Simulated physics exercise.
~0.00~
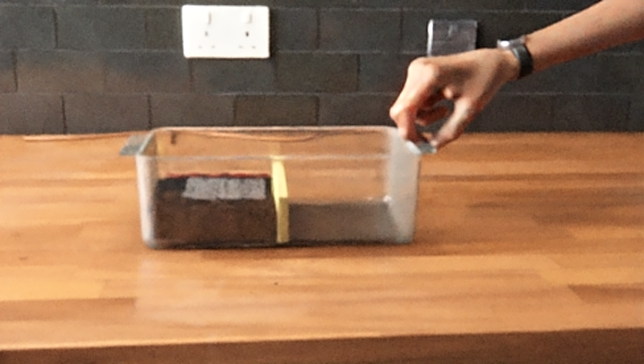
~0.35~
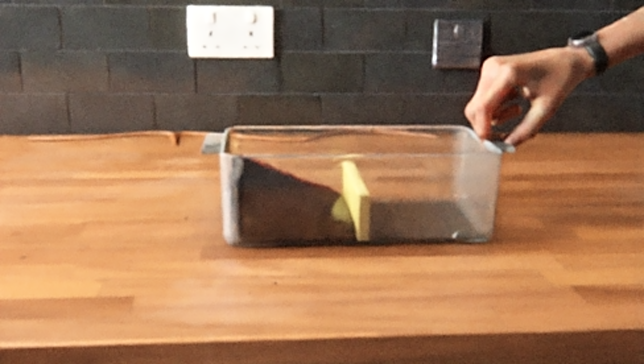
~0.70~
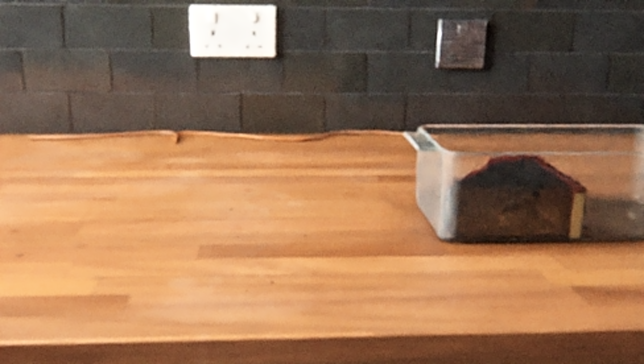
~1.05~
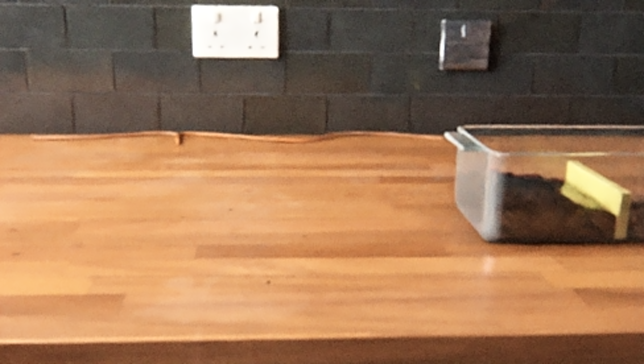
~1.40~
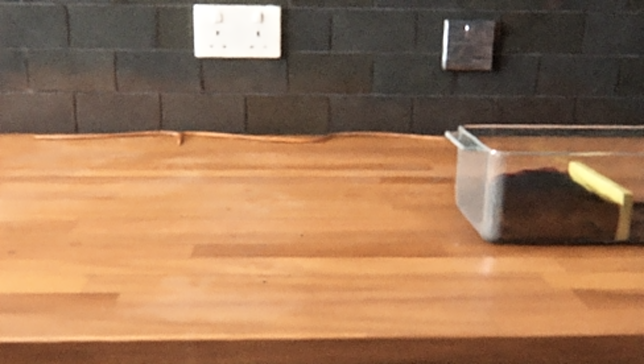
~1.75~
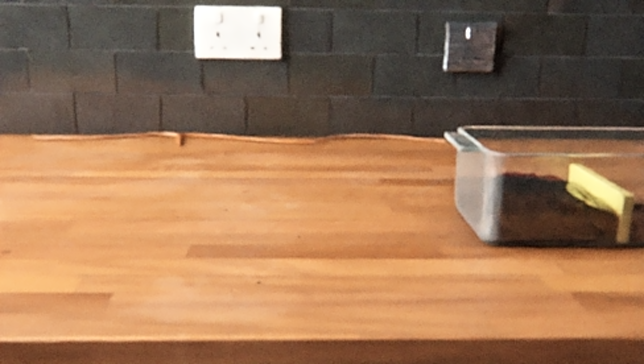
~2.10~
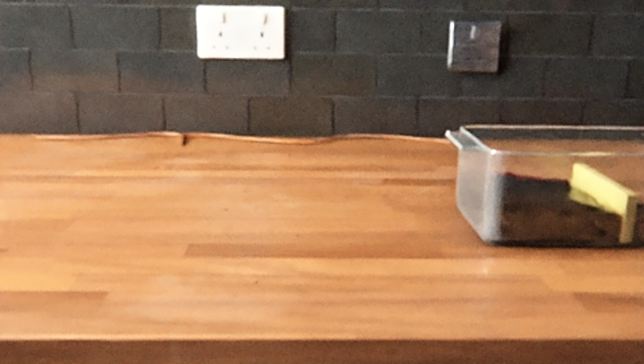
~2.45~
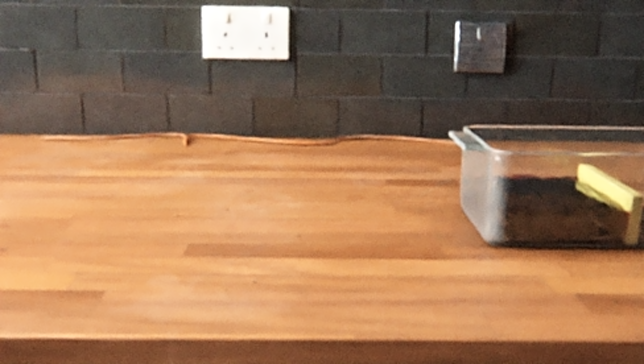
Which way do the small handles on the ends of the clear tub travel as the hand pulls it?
They move to the right along with the tub.
